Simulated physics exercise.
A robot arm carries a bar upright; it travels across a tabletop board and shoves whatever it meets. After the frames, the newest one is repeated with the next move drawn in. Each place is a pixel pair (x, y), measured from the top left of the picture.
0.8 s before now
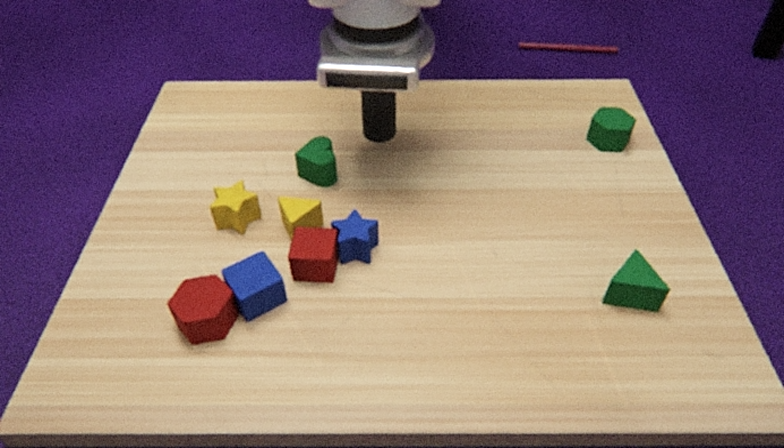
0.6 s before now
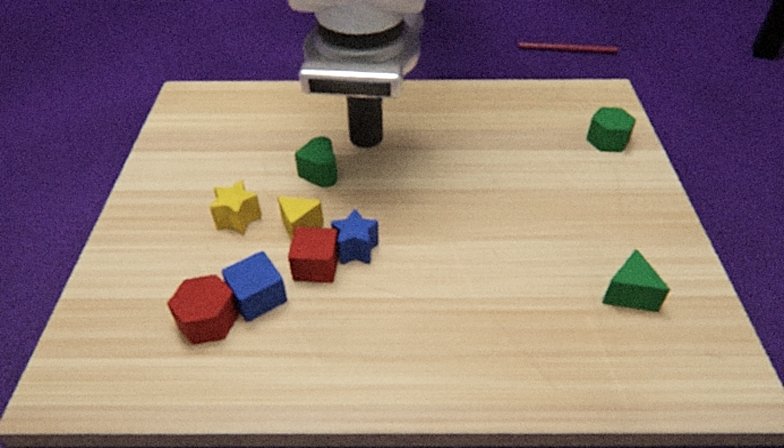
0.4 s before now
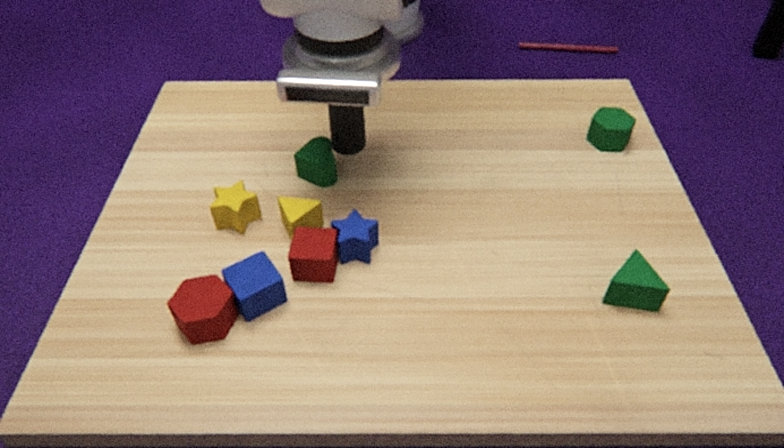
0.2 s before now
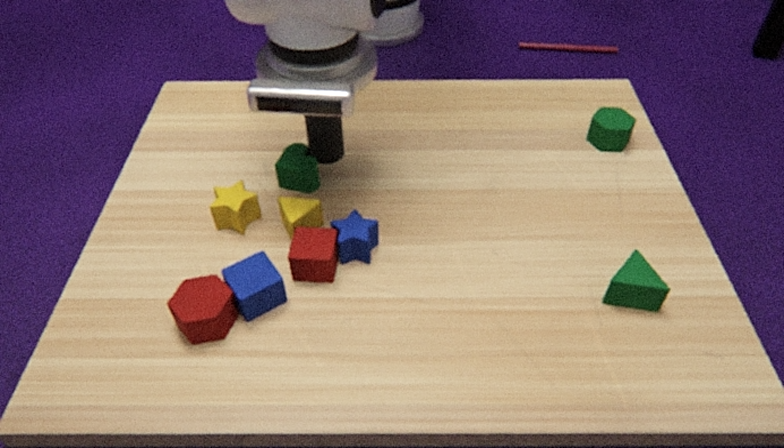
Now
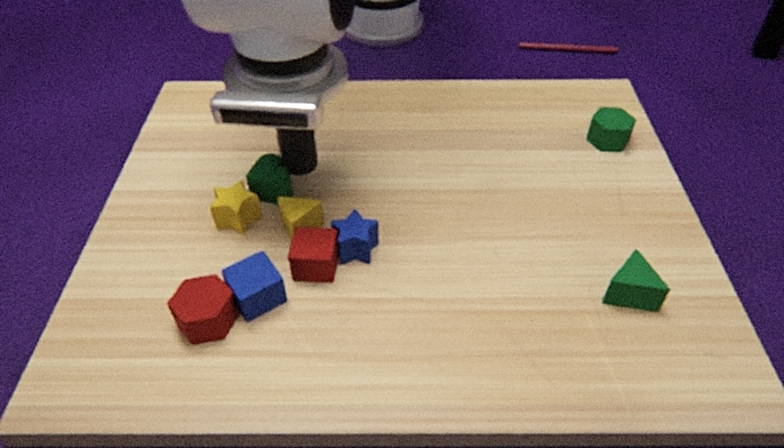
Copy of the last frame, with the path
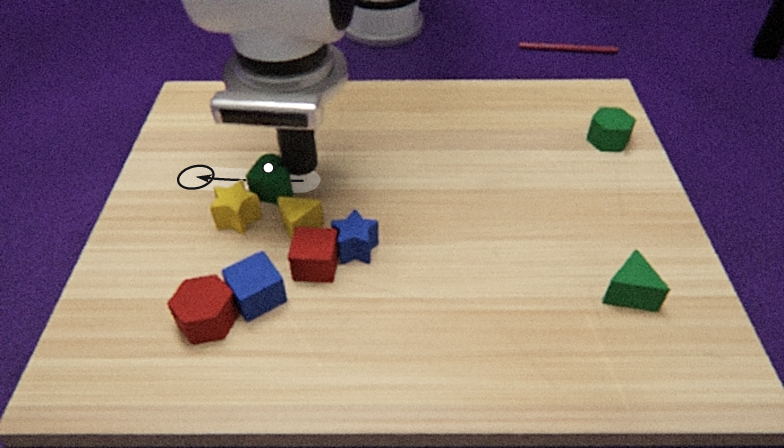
A robot arm moves left and pushes the green heart-shaped block toward the yellow star.
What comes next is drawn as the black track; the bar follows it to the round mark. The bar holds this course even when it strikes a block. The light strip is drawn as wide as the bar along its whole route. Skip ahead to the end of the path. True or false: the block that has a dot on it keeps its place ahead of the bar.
Answer: False.
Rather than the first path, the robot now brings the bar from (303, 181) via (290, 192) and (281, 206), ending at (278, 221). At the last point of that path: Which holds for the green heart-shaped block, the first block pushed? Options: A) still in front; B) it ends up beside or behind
The answer is B.
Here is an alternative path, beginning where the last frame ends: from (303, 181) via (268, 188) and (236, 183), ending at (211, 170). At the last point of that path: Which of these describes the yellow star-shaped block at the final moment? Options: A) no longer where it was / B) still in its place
The one that fits is A, no longer where it was.
The drawn path runs from (303, 181) over (249, 180) to (196, 177); the dot is on the green heart-shaped block.
On the path given first. One third of the way, bar at (263, 164); yellow star-shaped block at (223, 199), turned 35° anticlockwise; green heart-shaped block at (234, 172), turned 15° anticlockwise.
Two thirds of the way, bar at (226, 163); yellow star-shaped block at (218, 201), turned 65° anticlockwise; green heart-shaped block at (207, 177), turned 45° anticlockwise.
At the end, bar at (191, 161); yellow star-shaped block at (218, 202), turned 65° anticlockwise; green heart-shaped block at (200, 178), turned 65° anticlockwise; yellow triangular block not moved.
